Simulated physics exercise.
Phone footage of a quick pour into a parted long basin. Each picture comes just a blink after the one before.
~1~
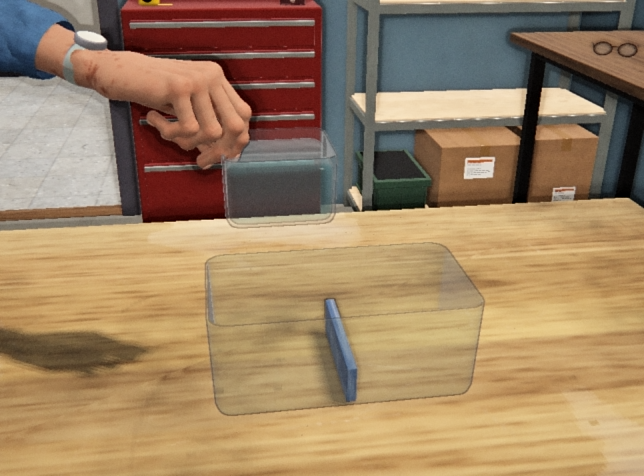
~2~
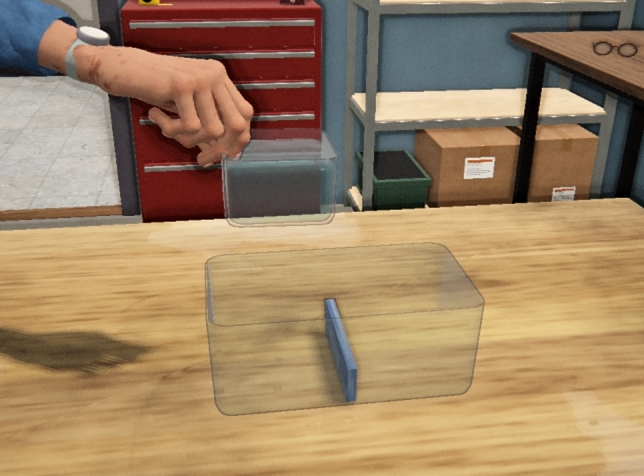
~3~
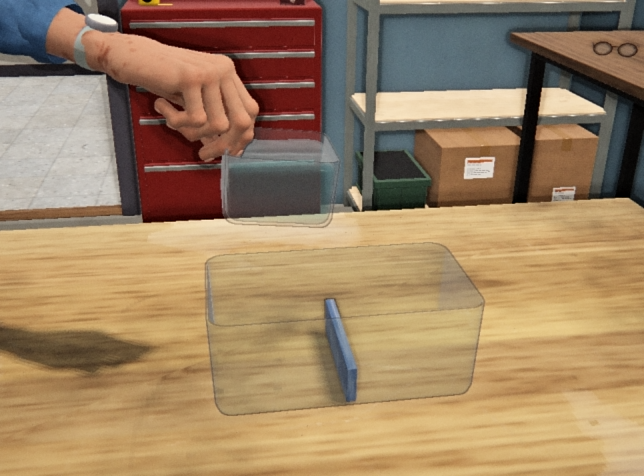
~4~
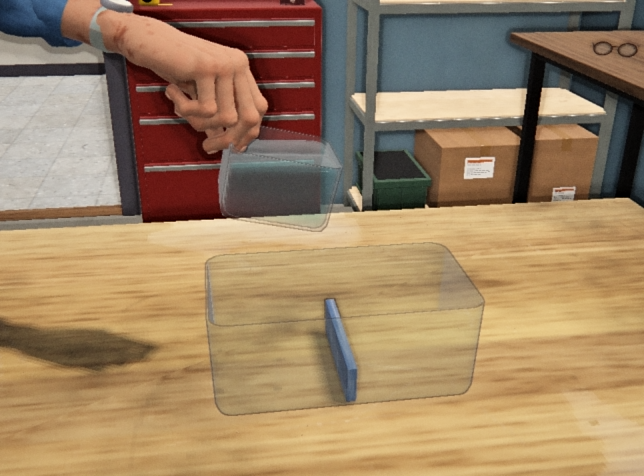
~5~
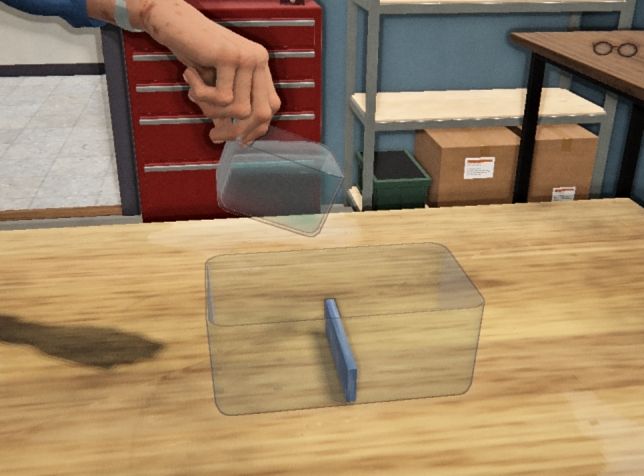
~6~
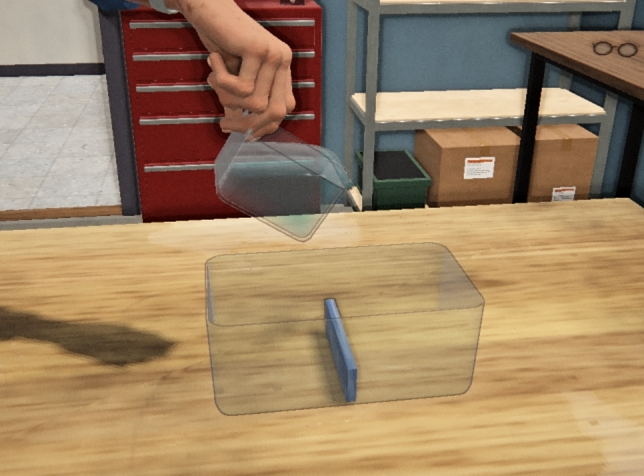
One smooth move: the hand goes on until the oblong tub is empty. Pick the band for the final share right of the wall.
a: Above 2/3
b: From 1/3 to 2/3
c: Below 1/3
Above 2/3.
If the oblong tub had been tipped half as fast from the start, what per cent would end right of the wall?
Near 95 %.
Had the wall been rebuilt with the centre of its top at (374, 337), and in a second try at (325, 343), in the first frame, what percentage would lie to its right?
50 per cent, then 85 per cent, roughly.
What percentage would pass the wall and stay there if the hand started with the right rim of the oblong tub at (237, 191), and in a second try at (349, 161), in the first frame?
Start one gives some 10 %, start two some 95 %.
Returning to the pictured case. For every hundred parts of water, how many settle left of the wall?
That share comes out near 10 percent.
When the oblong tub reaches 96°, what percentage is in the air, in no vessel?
About 40 per cent.
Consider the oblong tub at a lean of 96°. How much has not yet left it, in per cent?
25 per cent or so.
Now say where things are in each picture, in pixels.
In the first frame, tilt 0°; pouring edge (330, 144); surface from (224, 155) to (327, 151); the long basin's rim runs from (207, 290) to (464, 273); the wall's top is at (340, 332).
In the second frame, tilt 1°; pouring edge (330, 145); surface from (224, 155) to (328, 151).
In the third frame, tilt 6°; pouring edge (332, 149); surface from (227, 153) to (329, 153).
In the fourth frame, tilt 13°; pouring edge (335, 156); surface from (228, 154) to (331, 154).
In the fifth frame, tilt 22°; pouring edge (337, 165); surface from (227, 157) to (336, 159); 1 per cent is over the edge.
In the sixth frame, tilt 33°; pouring edge (337, 176); surface from (224, 159) to (337, 166); 5 per cent is over the edge.
A moment on, the oblong tub is tipped on its side and 26 per cent is still to pour, 0 is left of the wall and 34 right of it.
Next, the oblong tub is tipped right over and 4 per cent is still to pour, 6 is left of the wall and 82 right of it.
Then the oblong tub is tipped right over and 0 per cent is still to pour, 9 is left of the wall and 88 right of it.
Later the oblong tub is tipped right over and 0 per cent is still to pour, 9 is left of the wall and 89 right of it.
At rest 9 per cent lies left of the wall, 89 right of it and 2 outside.
